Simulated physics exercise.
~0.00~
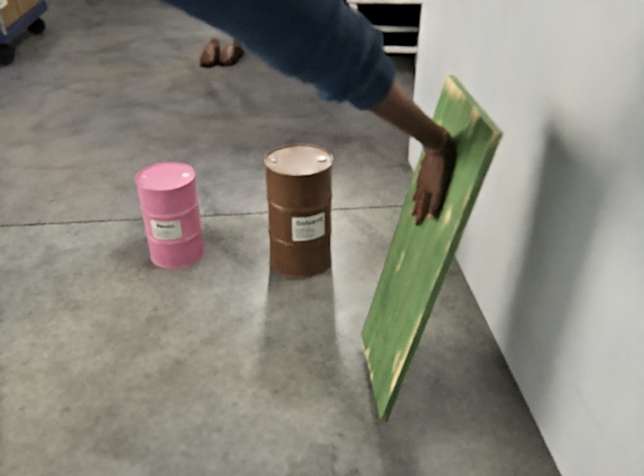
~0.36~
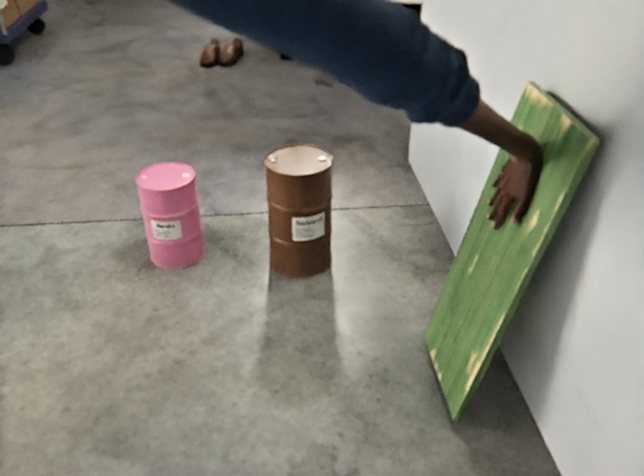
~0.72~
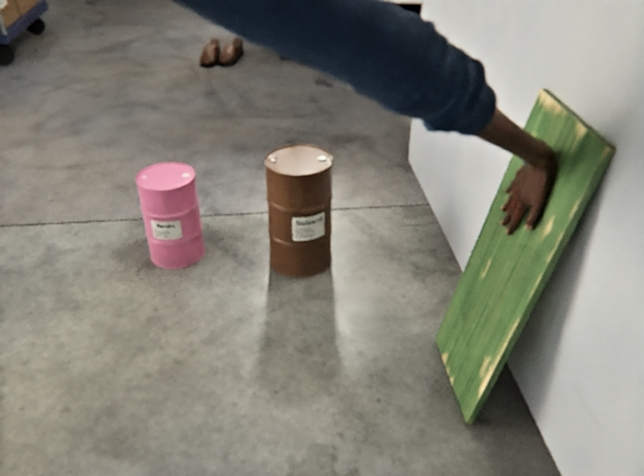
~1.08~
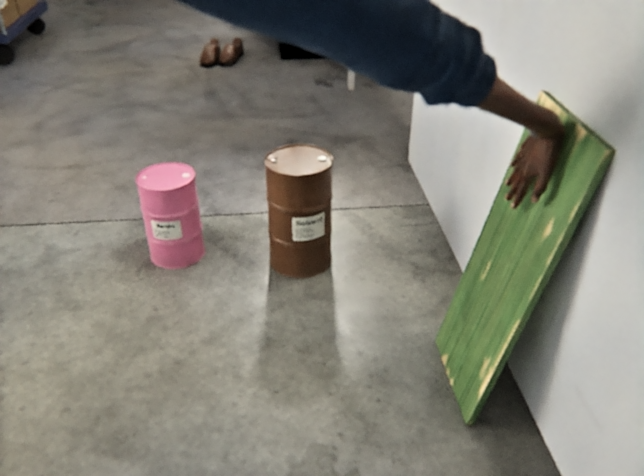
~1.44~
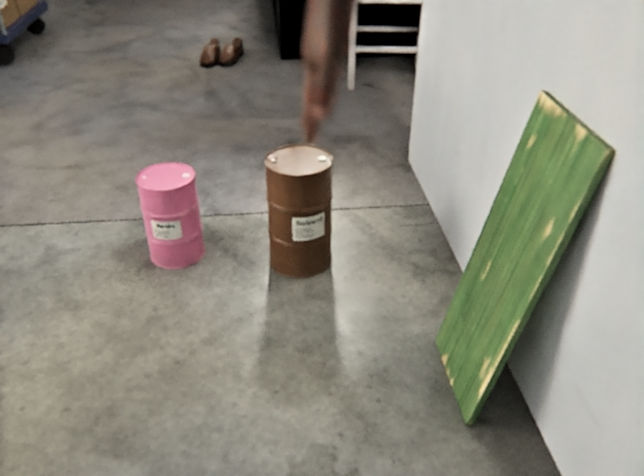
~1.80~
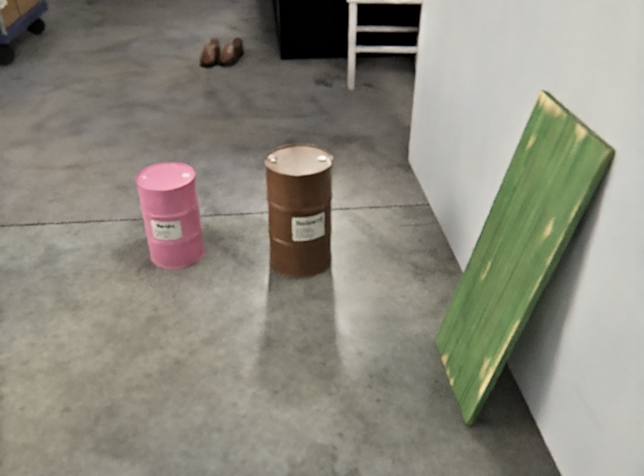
A hand moved a green board to the right and leaned it against the pale wall, then let go and drew back out of view. The board stayed leaning there, while the pink and brown canisters stood on the floor, unmoved throughout.
